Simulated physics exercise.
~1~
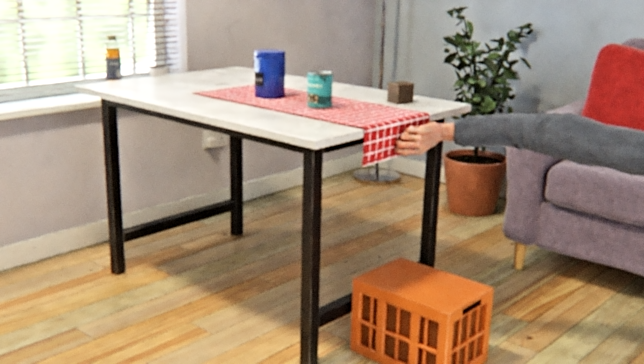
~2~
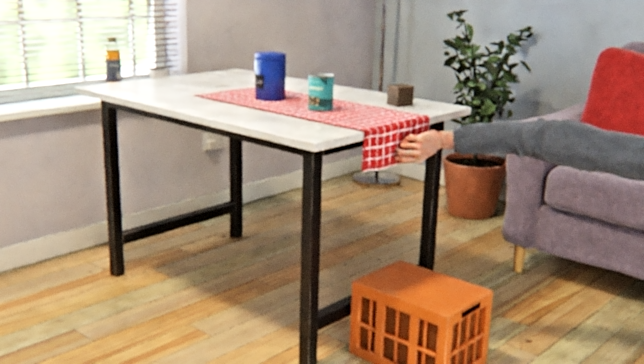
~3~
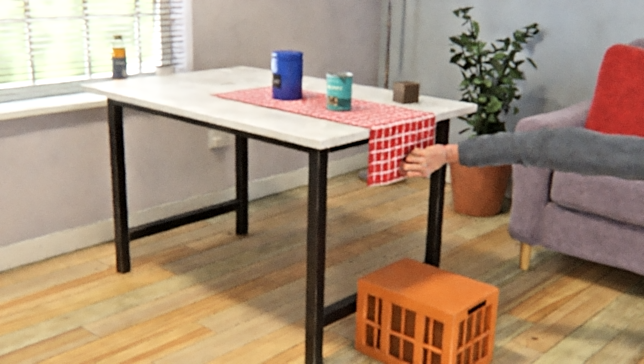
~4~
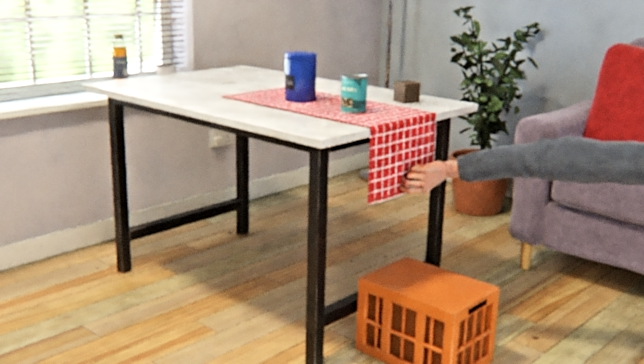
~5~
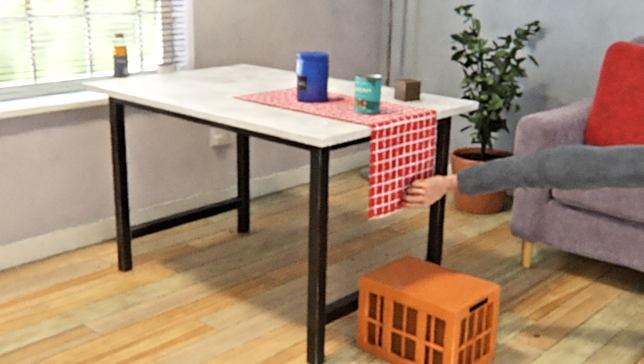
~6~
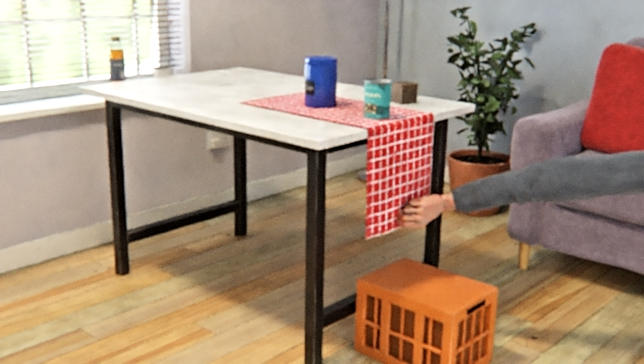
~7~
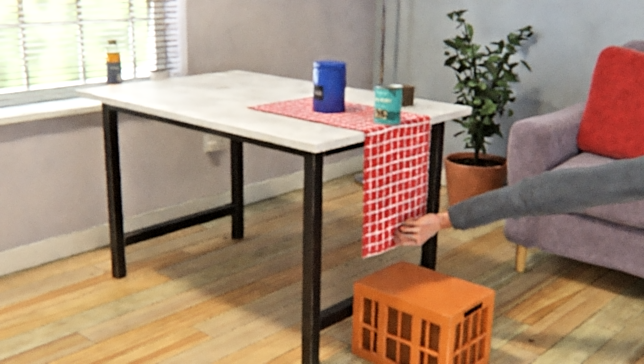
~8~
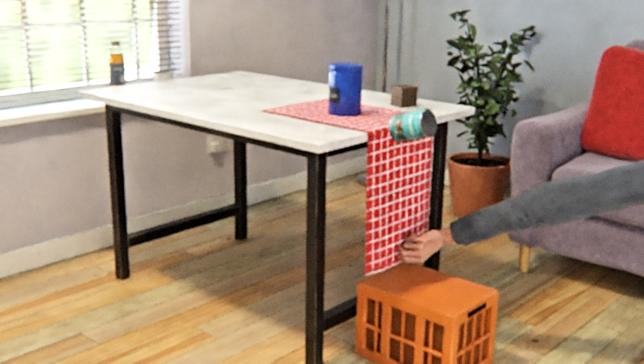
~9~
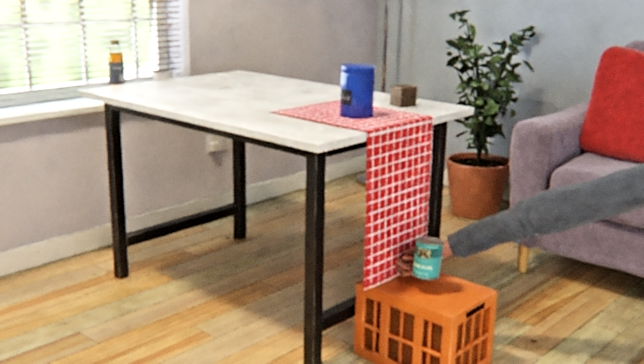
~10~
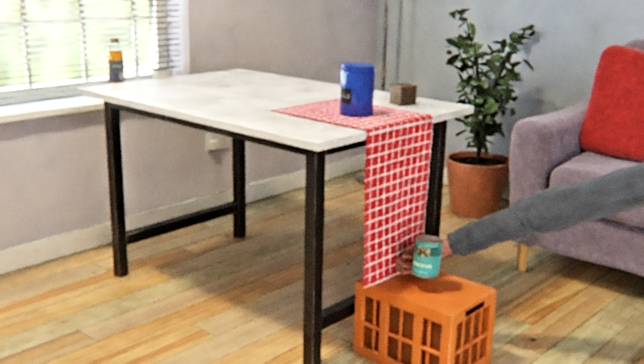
Living room with a hand pulling a red tablecloth down to a crate, a turquoise tin falling, canister and block staying up.
